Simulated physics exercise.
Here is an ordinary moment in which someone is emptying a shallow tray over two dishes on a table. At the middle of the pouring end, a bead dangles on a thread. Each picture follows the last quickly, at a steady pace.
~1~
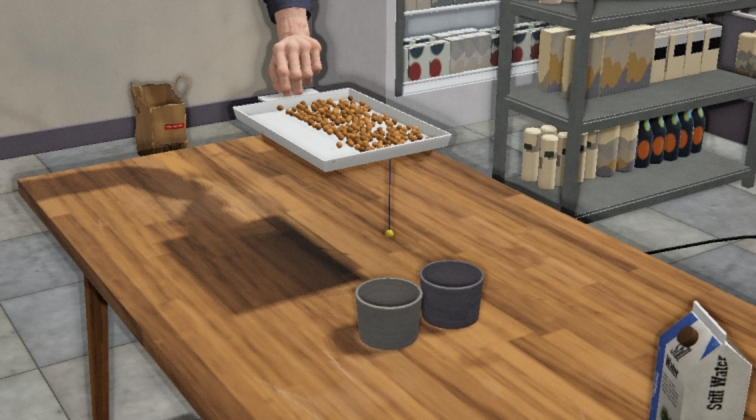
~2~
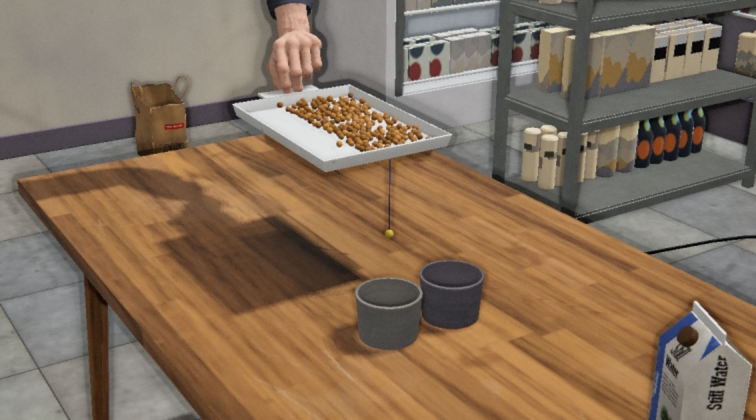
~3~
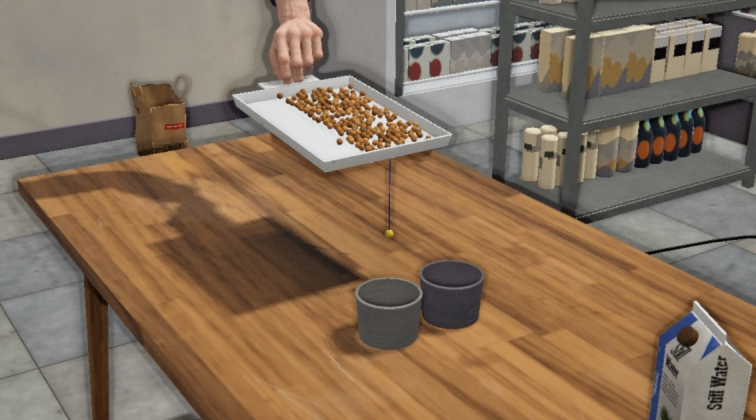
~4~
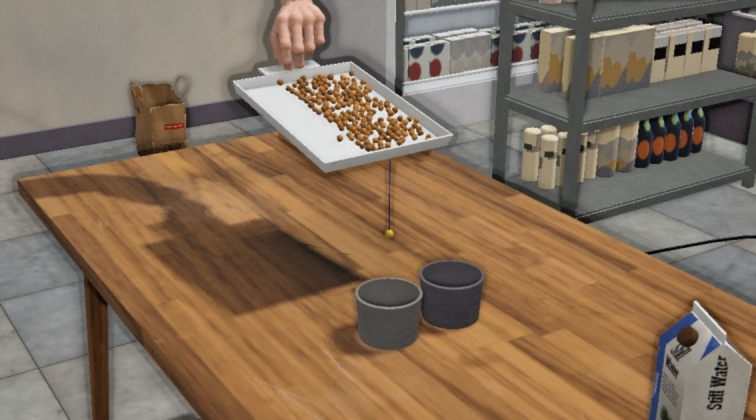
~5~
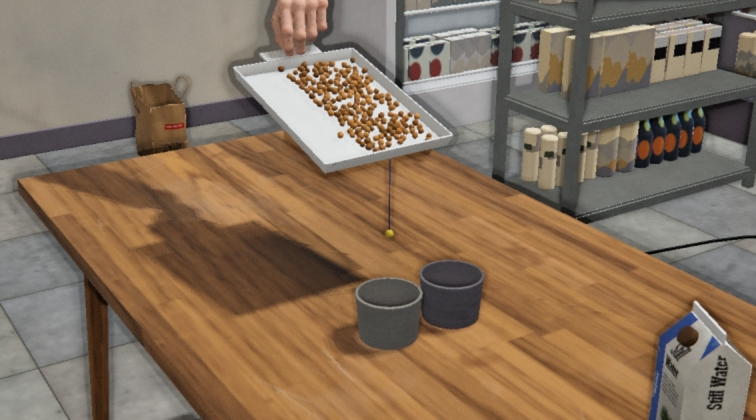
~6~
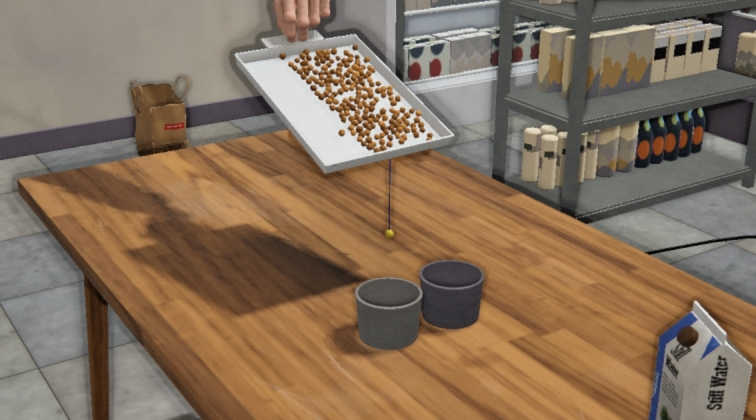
In a shop-like room with stocked grey shelves, a wooden table is seen from slightly above by a still camera. A hand holds a white tray of brown roasted chickpeas above a grey dish at left and a darker dish at right, a yellow bead hanging on a thread. The hand raises the tray's far end, slowly steepening it, while the chickpeas shift slightly and the dishes stay still.
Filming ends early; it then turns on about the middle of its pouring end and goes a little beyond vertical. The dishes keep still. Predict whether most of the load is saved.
Only a minority of it is saved.
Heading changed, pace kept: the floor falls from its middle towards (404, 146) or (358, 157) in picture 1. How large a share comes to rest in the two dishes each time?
You'd get 0 per cent the first time and 10 per cent the second time.
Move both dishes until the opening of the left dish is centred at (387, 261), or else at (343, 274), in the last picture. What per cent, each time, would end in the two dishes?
About 50 per cent first, then about 50 per cent.
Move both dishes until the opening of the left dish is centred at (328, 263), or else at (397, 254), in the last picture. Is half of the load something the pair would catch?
First below a half, then under half.
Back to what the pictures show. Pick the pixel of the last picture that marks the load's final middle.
Around (411, 303).
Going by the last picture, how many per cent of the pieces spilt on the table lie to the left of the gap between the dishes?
I make it about 60 percent or so.
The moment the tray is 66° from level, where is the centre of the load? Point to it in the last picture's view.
(392, 134).
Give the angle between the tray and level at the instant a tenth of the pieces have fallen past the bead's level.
Roughly 80 degrees of tilt.
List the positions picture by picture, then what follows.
The first frame shows corners of the pouring end (325, 159) and (447, 134), level; middle of the load (355, 124), roasted chickpeas; left dish (406, 323); right dish (470, 303); bead on its thread (389, 234).
The second frame shows corners of the pouring end (325, 159) and (448, 134), level; middle of the load (355, 123).
The third frame shows corners of the pouring end (326, 160) and (448, 134), tipped barely, level across its low end; middle of the load (355, 118).
The fourth frame shows corners of the pouring end (326, 161) and (449, 134), tipped a little, level across its low end; middle of the load (356, 111).
The fifth frame shows corners of the pouring end (327, 162) and (449, 134), tipped a little, level across its low end; middle of the load (357, 104).
The sixth frame shows corners of the pouring end (327, 163) and (450, 134), tipped clearly, level across its low end; middle of the load (358, 97); left dish (406, 323); right dish (470, 303).
Just after the last frame, tray tipped steeply; almost all on the tray; about a tenth in the air.
A moment on, tray tipped past a quarter turn; the larger part on the tray; just a few in the left dish; just a few in the right dish; roughly a quarter outside both; about a tenth in the air.
Further on, tray tipped past a quarter turn; just a few in the left dish; just a few in the right dish; almost all outside both.
When it is over, tray tipped past a quarter turn; just a few in the left dish; just a few in the right dish; almost all outside both.
